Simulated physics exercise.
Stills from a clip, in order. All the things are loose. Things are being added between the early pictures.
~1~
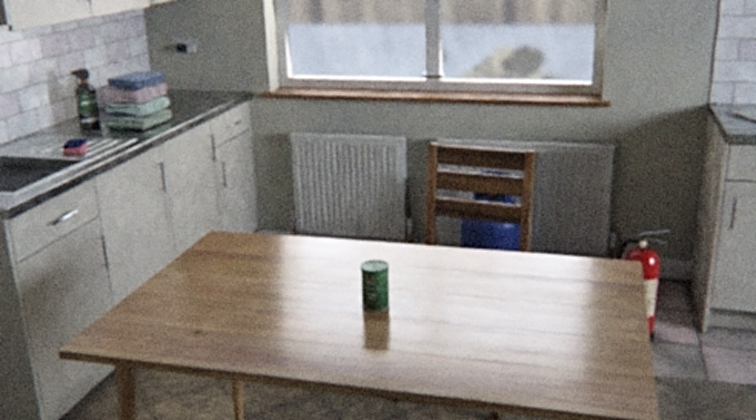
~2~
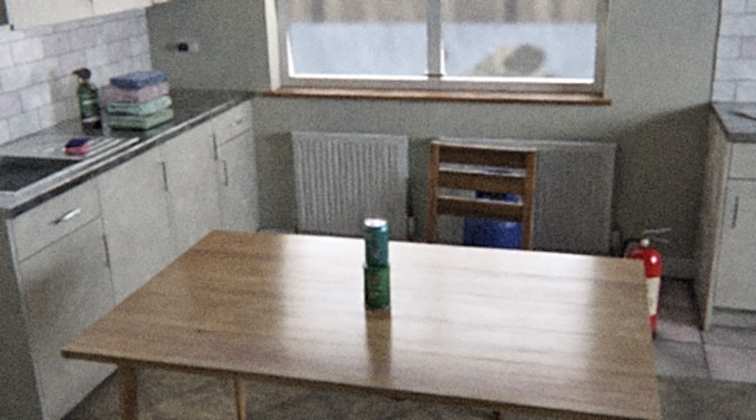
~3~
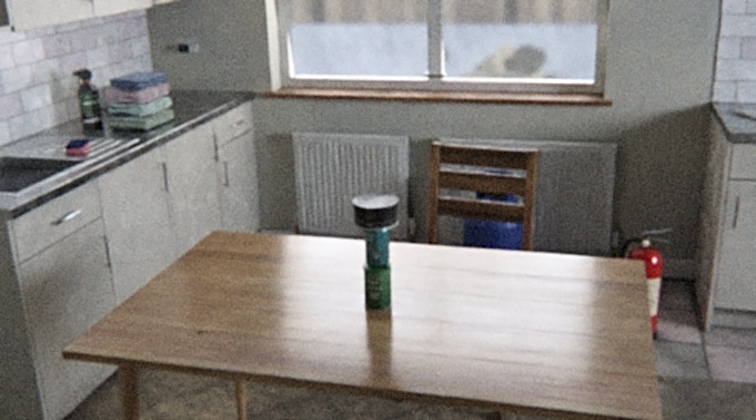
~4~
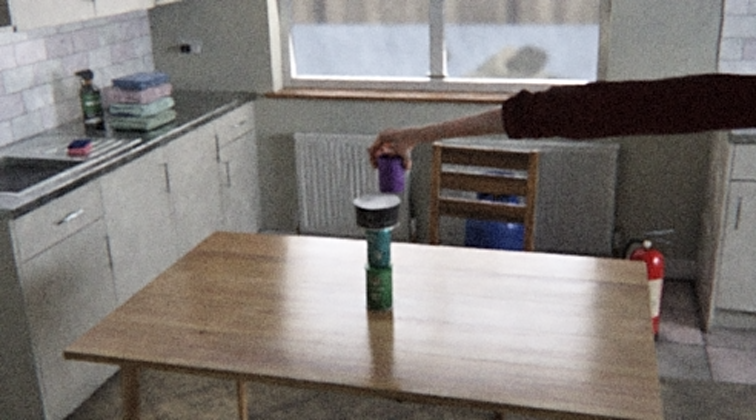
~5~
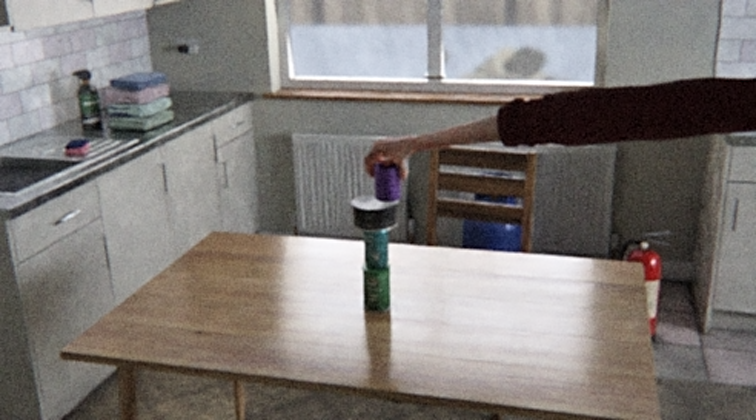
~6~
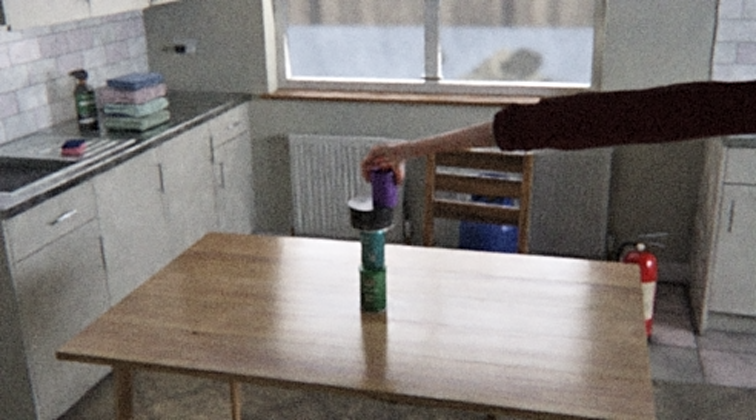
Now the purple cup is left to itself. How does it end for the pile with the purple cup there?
My guess is a success.
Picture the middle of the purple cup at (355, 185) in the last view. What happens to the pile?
Stands firm.
Then, 0.20 s later than the last frame, all is still.
Then, 0.50 s later than the last frame, purple cup resting near (384, 188).
When it is over, all 4 as before. End places, in pixels of the last picture, purple cup near (384, 188). The pile keeps its balance.
